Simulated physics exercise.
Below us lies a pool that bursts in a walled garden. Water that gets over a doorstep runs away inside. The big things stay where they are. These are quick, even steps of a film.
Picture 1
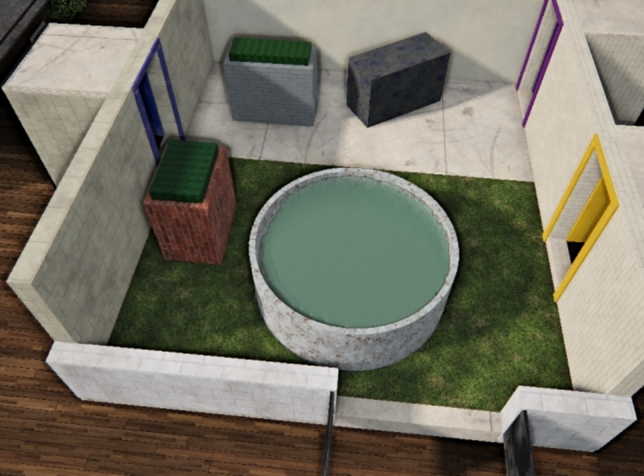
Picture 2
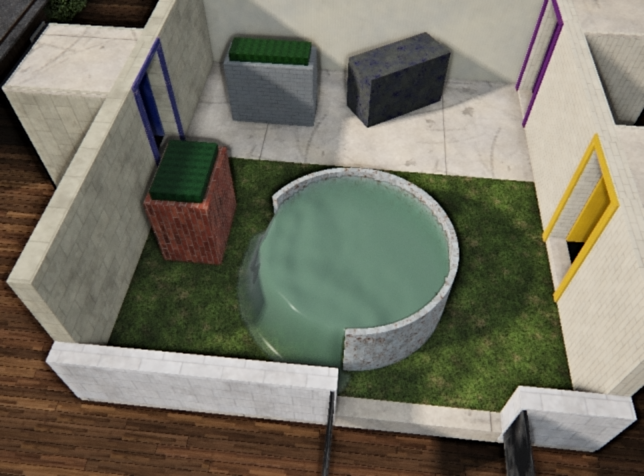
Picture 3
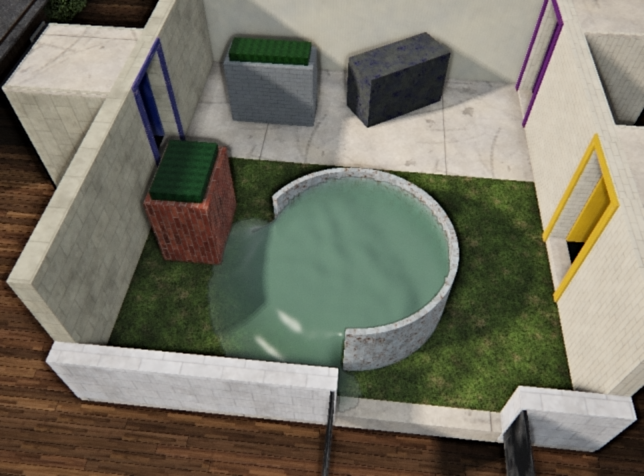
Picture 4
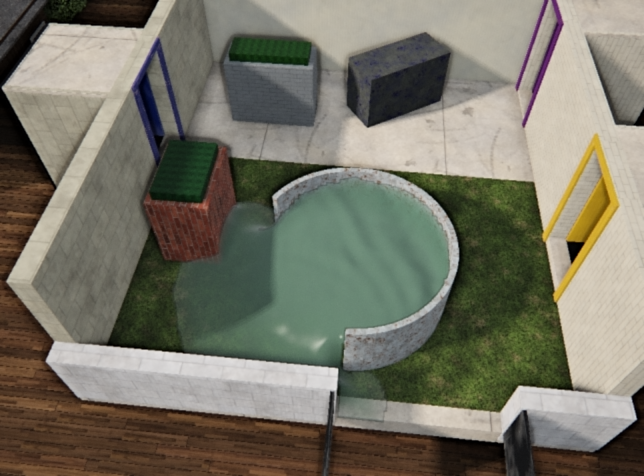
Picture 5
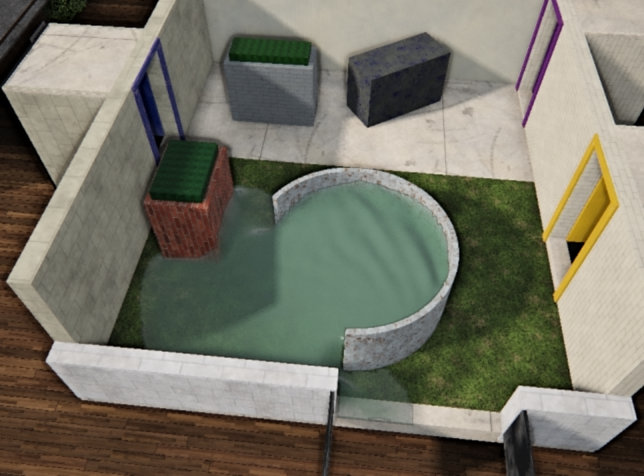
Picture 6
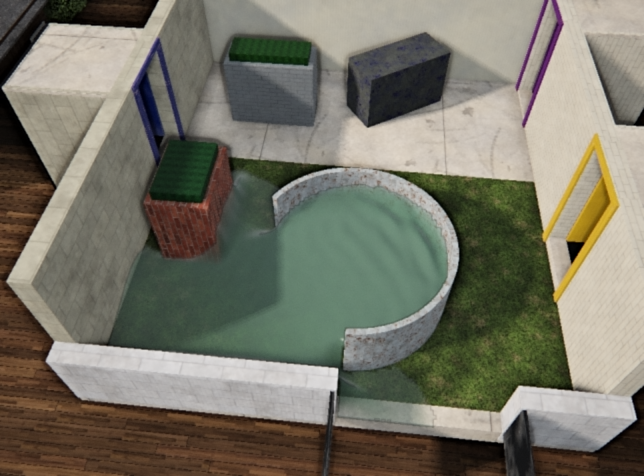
Green water burst out through the left side of a round stone tank in a walled garden, spread across the grass around the brick planter, and reached the left and front walls.
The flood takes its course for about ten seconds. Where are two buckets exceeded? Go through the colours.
One by one: The blue door admits no more than that; the yellow door admits no more than that; the purple door lets in a lot.
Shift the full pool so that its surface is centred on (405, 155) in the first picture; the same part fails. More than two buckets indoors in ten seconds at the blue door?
In short: Blue door is over.
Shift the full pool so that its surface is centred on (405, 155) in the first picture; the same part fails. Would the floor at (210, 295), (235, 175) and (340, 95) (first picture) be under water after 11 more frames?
In turn: Covered, awash, dry.
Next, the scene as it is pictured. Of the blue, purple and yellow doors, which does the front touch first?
It is the blue door.
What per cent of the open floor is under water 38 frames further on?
Near 100 in a hundred.
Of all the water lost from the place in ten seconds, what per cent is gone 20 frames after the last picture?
Roughly 35 per cent.
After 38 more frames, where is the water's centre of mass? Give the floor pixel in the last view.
I would point to (319, 227).
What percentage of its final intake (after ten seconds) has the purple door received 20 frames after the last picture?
I make it 0 per cent.
A moment on, water covers 35 % of the floor; the blue door not reached, the yellow door not reached, the purple door not reached.
Next, water covers 45 % of the floor; the blue door wet at the sill, nothing in, the yellow door not reached, the purple door not reached.
Then, water covers 65 % of the floor; the blue door wet at the sill, nothing in, the yellow door not reached, the purple door not reached.
Later, water covers 100 % of the floor; the blue door under two buckets in, the yellow door wet at the sill, nothing in, the purple door under two buckets in.
In the end, water covers 100 % of the floor; the blue door under two buckets in, the yellow door wet at the sill, nothing in, the purple door over two buckets in.
